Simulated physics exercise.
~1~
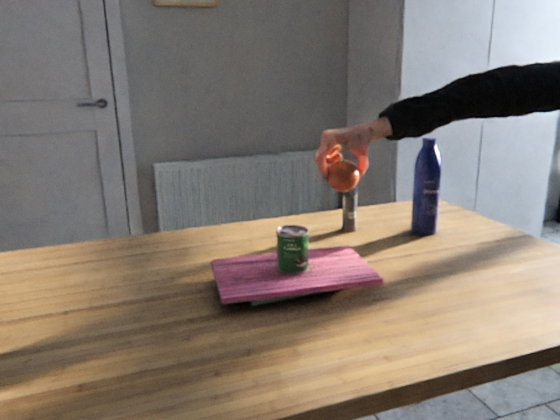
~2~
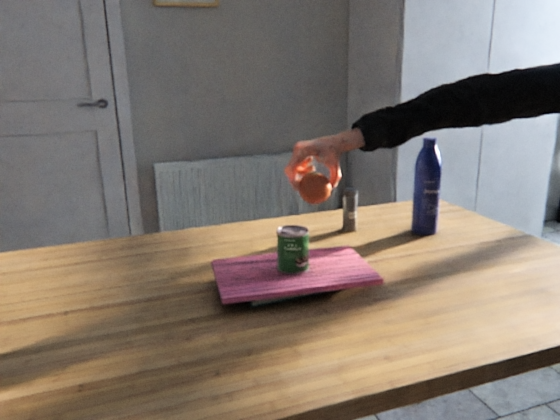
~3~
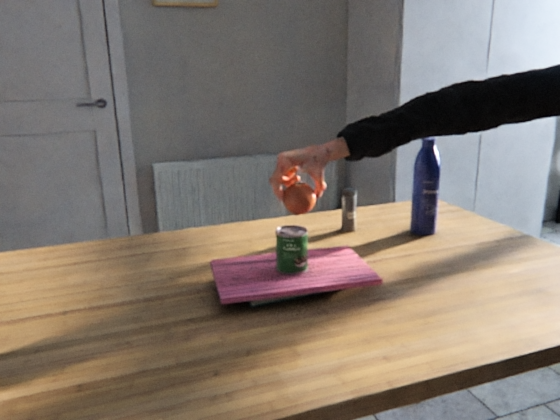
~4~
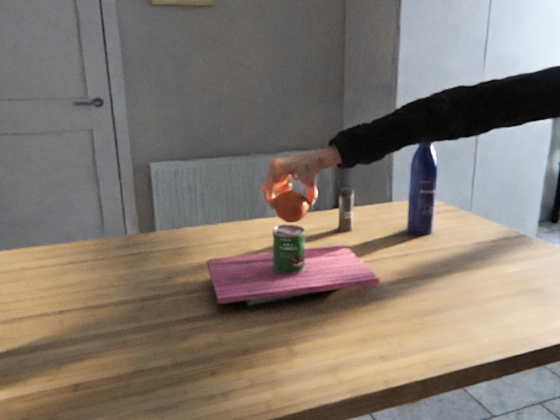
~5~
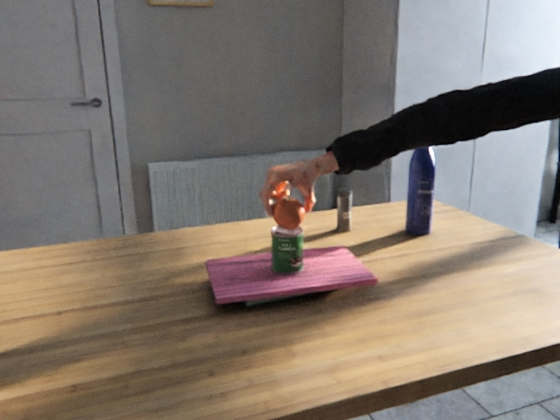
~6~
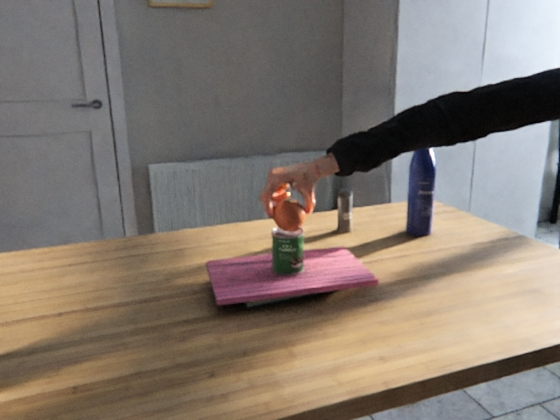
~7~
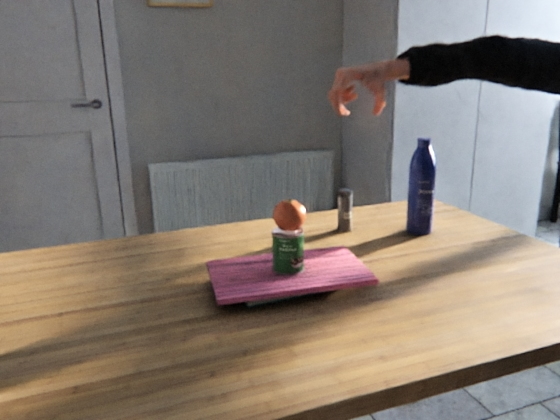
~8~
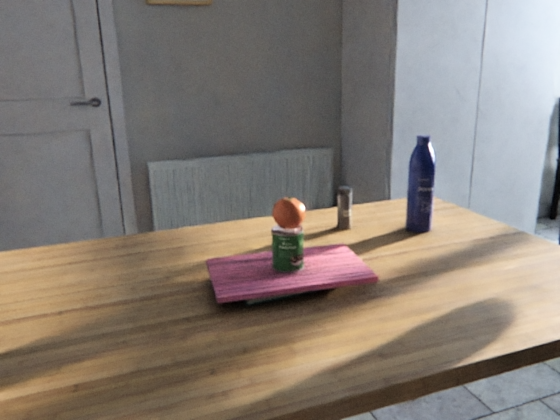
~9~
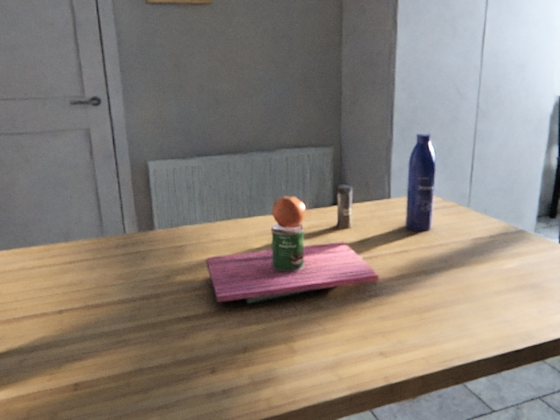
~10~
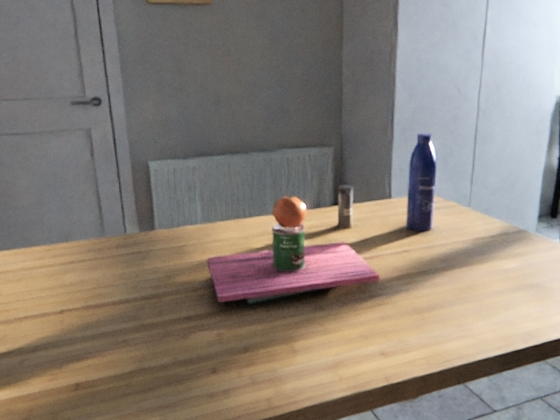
On a wooden table near a blue bottle and a small grey shaker, a hand carried an orange tomato left, lowered it onto a green tin standing on a pink board, then let go and drew away, and the tomato stayed balanced on top.
